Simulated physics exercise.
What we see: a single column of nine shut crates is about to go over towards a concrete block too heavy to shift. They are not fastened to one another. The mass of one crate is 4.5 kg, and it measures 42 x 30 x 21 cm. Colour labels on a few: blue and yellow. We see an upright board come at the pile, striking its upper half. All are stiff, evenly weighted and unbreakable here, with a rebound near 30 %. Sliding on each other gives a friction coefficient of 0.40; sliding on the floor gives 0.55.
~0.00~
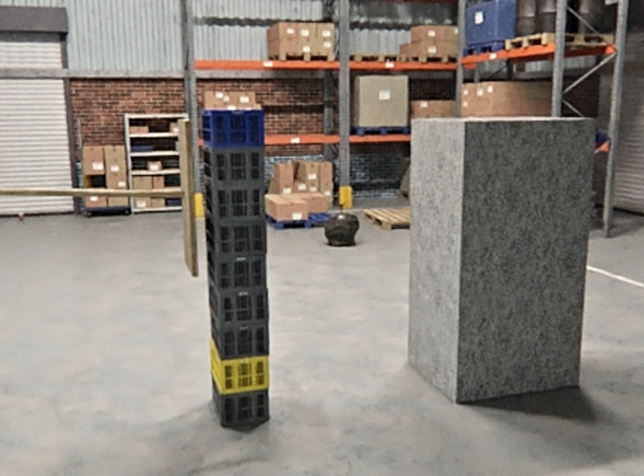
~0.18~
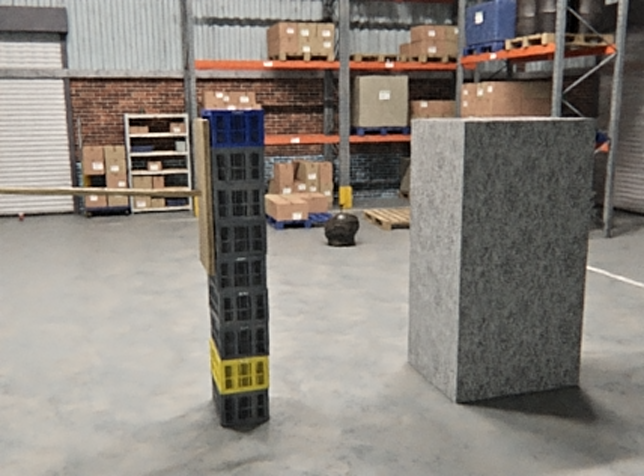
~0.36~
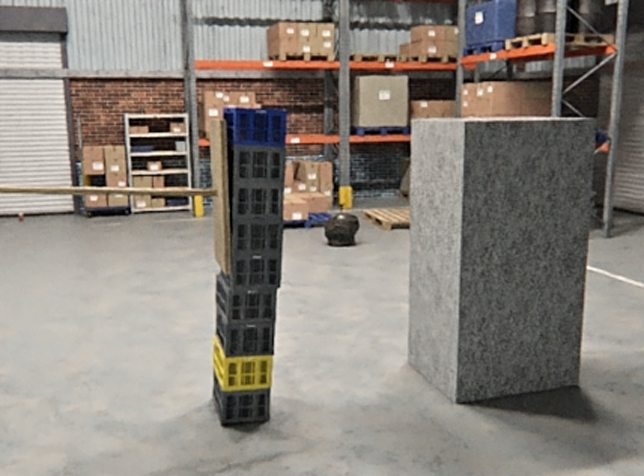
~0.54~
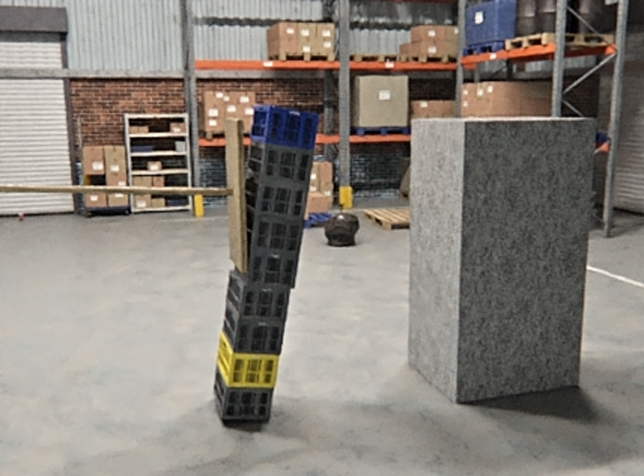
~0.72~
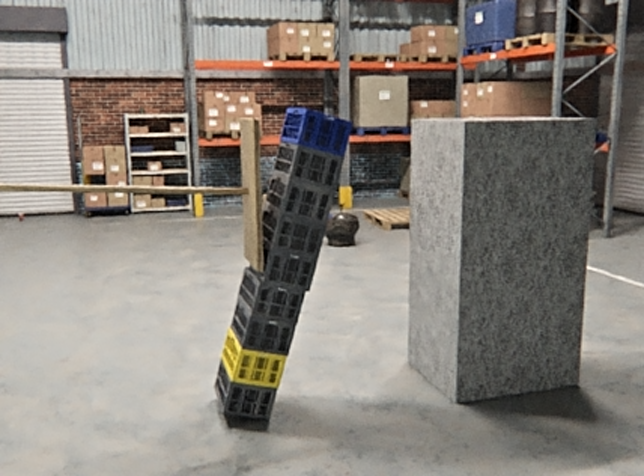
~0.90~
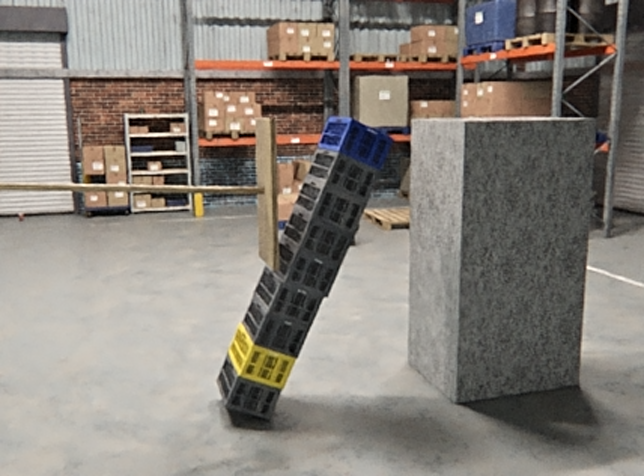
At first, a tall stack of dark crates, with a blue one on top and a yellow one near the bottom, stands upright as a board moves in from the left. The board presses against its upper half, and the stack leans steadily farther right, toward a large grey block.
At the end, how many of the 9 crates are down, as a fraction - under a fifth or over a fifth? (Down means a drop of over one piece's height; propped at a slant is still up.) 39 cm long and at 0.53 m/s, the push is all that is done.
I would say more than a fifth of them.
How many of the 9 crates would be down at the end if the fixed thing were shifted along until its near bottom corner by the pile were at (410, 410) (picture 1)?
With that change the number is 0.
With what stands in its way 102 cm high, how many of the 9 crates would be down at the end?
7.
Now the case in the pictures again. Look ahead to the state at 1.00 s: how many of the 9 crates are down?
At that moment the count is 0.
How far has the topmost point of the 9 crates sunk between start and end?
I'd put it at around 95 cm.
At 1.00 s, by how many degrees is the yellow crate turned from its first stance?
Tilt: Approx. 30°.
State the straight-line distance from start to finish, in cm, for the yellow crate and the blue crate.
Moved: Yellow 40, blue 200.
After 1.00 s, none of the 9 crates down, 9 disturbed; blue crate leaning 31°, 19 cm lower; yellow crate leaning 31°.
After 1.22 s, 5 of the 9 crates down; yellow crate leaning 46°; blue crate leaning 40°, 25 cm lower.
After 1.56 s, 7 of the 9 crates down; yellow crate on its side; blue crate leaning 20°, 52 cm lower.
After 2.60 s, 7 of the 9 crates down; blue crate upside down; yellow crate on its side.
At rest (3.7 s), 7 of the 9 crates down; yellow crate on its side; blue crate 1.68 m lower. That is 78 per cent. As the last picture would show them, middles, yellow crate near (291, 380), blue crate near (349, 451).
